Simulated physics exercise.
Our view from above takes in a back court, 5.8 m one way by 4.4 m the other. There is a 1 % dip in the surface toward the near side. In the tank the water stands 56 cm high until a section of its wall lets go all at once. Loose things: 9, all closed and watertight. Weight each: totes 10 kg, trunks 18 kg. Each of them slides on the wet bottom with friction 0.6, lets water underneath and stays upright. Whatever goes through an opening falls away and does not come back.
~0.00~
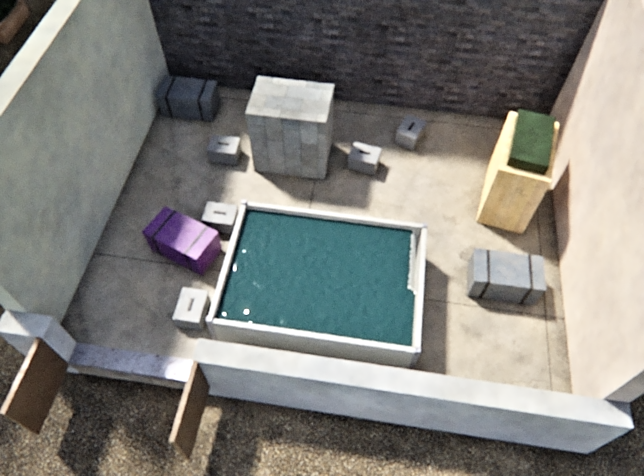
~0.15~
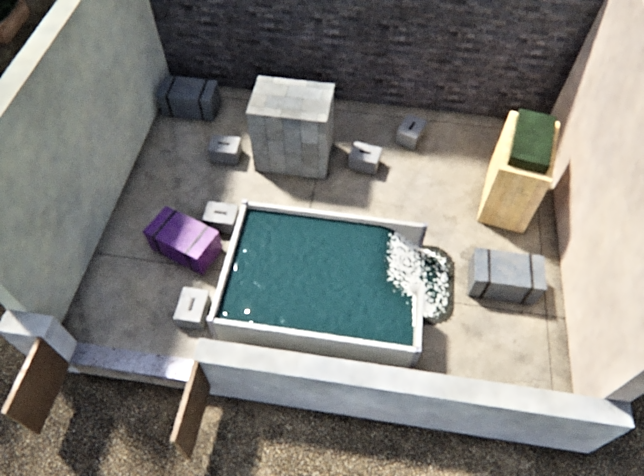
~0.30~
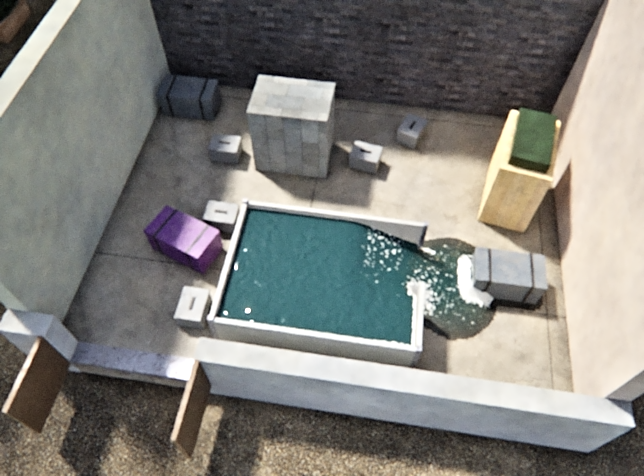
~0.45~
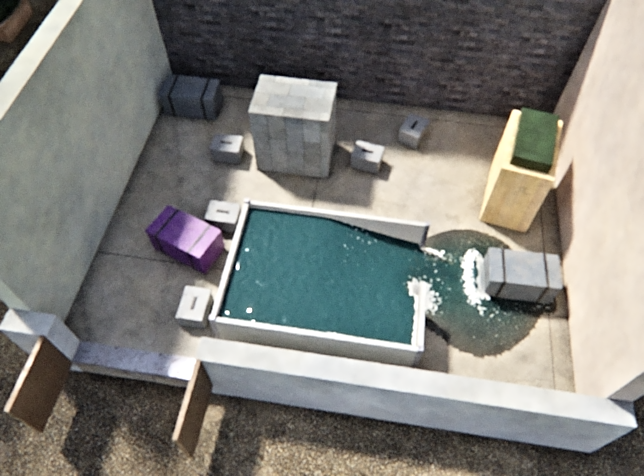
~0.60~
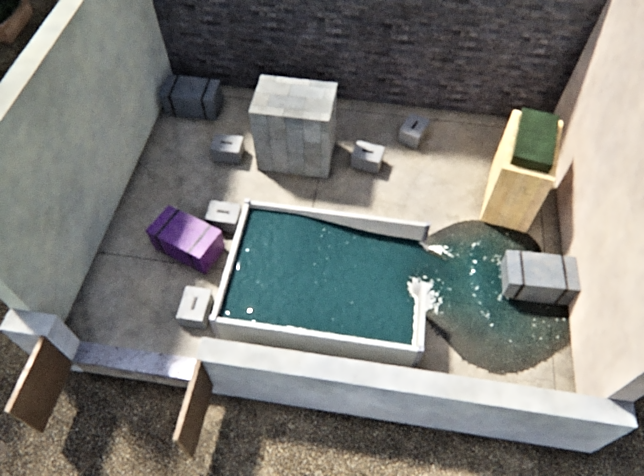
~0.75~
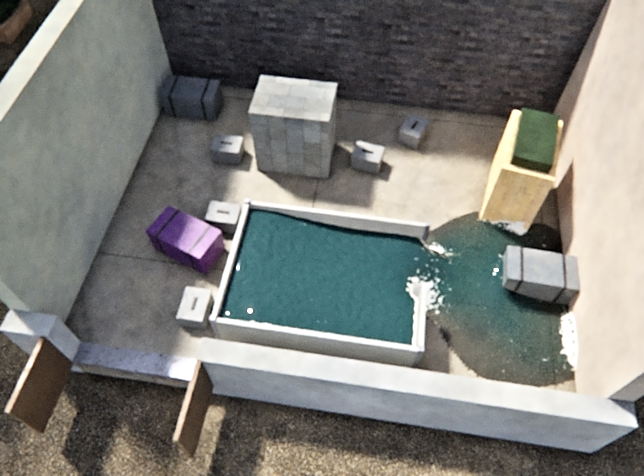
A walled back court with a pale floor is seen from above. A low white-walled tank of teal water sits in the middle, with a purple trunk to its left, pale blocks around it, a grey trunk to its right and a tan box topped with green beyond. Water bursts through the tank's right side, foams against the grey trunk, nudges it right and spreads to the right wall, while the purple trunk stays in place.
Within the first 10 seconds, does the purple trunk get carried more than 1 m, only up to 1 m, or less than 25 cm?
Chances are it never really leaves its spot.
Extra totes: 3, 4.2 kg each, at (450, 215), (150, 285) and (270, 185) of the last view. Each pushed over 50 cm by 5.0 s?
In sequence: Goes beyond; stays within; stays within.
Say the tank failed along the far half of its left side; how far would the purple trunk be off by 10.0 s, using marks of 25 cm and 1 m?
My answer is that the purple trunk is flushed far out.
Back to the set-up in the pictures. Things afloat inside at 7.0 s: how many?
Just then, the number is 1.
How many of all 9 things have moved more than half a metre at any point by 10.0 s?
The answer here is 3.
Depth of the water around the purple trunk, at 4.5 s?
Depth: About 0 cm.
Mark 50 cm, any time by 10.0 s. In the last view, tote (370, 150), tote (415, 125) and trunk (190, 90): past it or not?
Item by item, they came out below the mark, above the mark and above the mark.
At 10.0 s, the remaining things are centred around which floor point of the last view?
The centre is close to (269, 204).
After 2.0 s the purple trunk is near (184, 231), 0.0 m from its start, aground; 0 of 9 are out; 1 afloat.
After 4.5 s the purple trunk is near (184, 231), 0.0 m from its start, aground; 0 of 9 are out; 1 afloat.
After 7.0 s the purple trunk is near (184, 231), 0.0 m from its start, aground; 0 of 9 are out; 1 afloat.
After 10.0 s the purple trunk is near (184, 231), 0.0 m from its start, aground; 0 of 9 are out; 3 afloat.
